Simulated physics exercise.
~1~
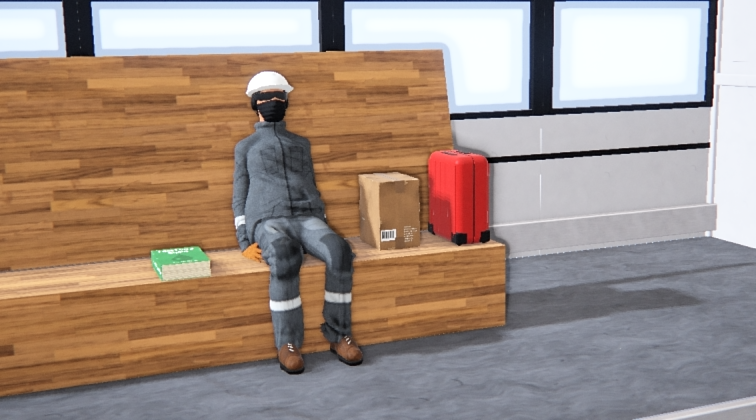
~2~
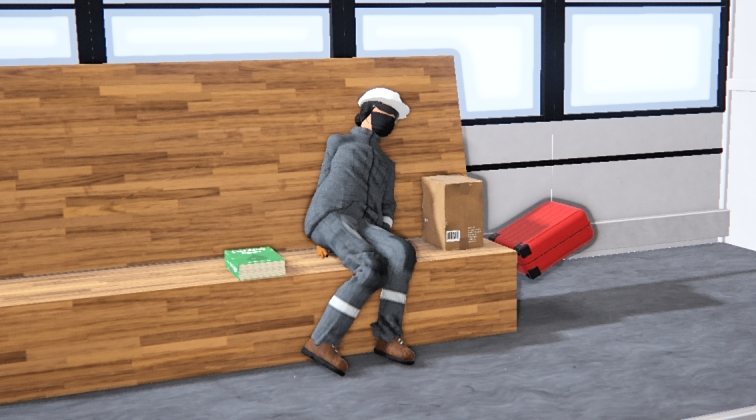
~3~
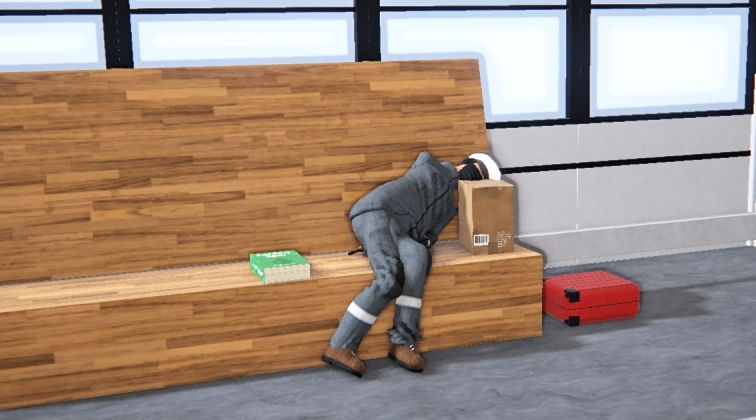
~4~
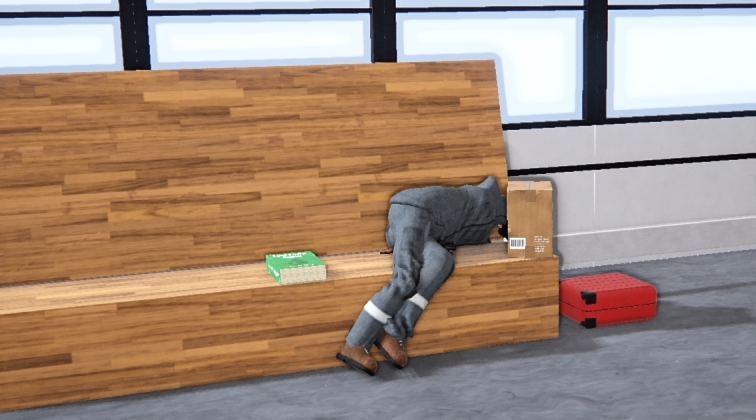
In a metro car, a masked figure in a white hard hat and grey workwear sits on a long wooden bench, with a green book on the left and a brown box and upright red suitcase on the right. The figure tips to the right as the suitcase topples off the bench's end. The suitcase comes to rest flat on the floor while the figure folds sideways, head reaching the box. Finally the figure lies slumped along the seat against the upright box, feet still low, and the book remains on the bench.
